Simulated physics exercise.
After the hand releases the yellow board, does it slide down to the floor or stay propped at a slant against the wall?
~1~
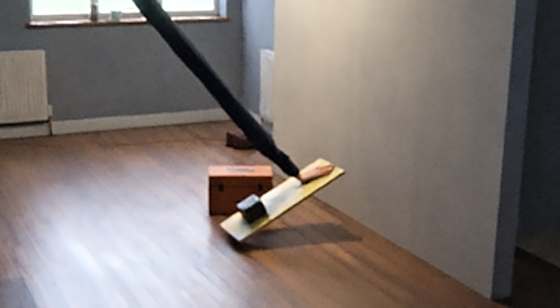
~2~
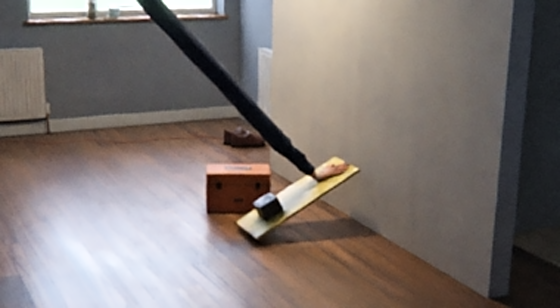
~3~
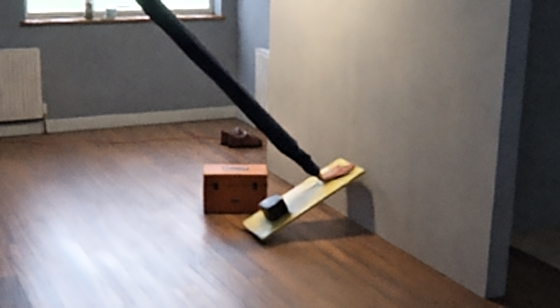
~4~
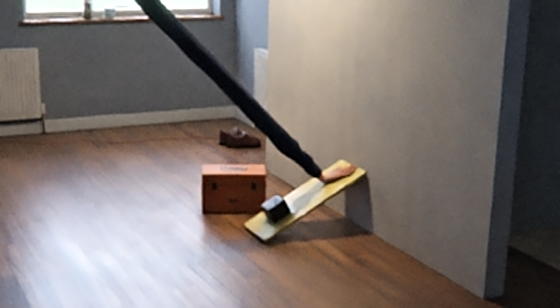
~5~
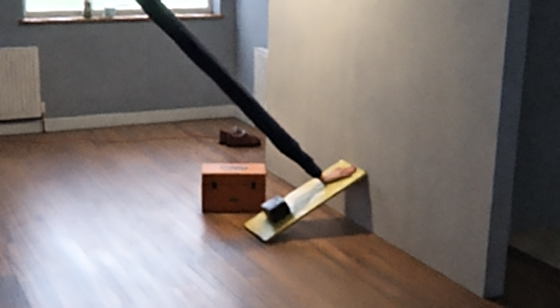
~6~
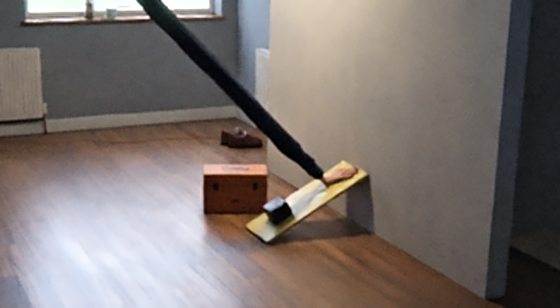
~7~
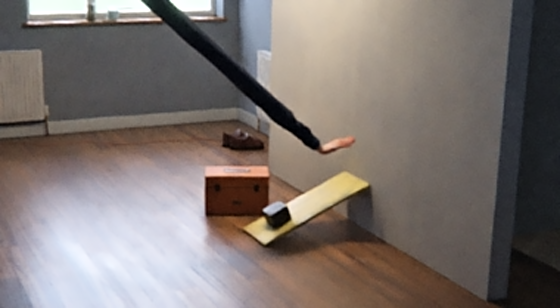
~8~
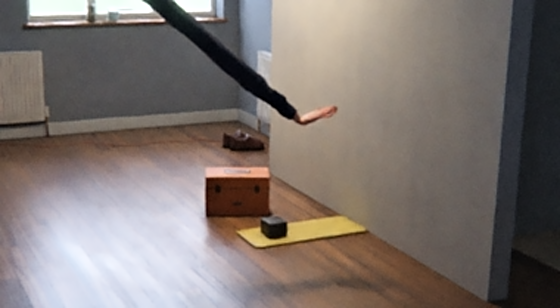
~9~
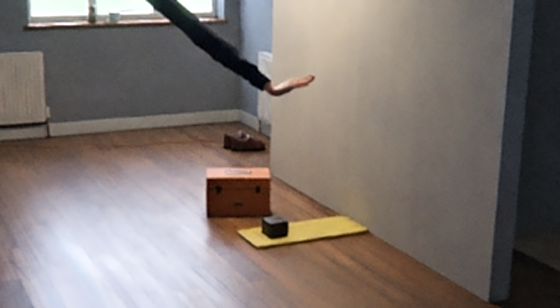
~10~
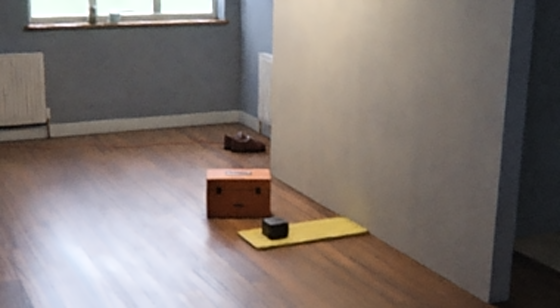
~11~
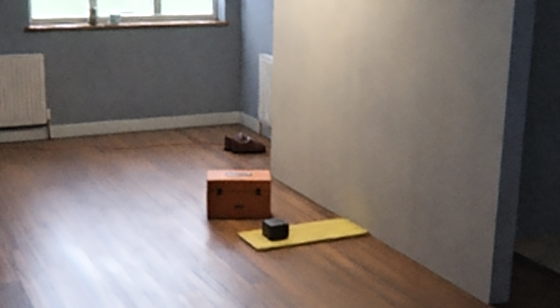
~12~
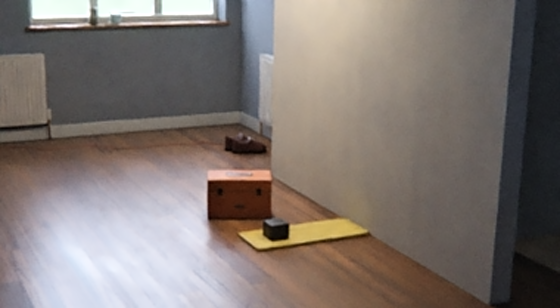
It slides down and ends up lying flat on the floor, with the black block still on top of it.
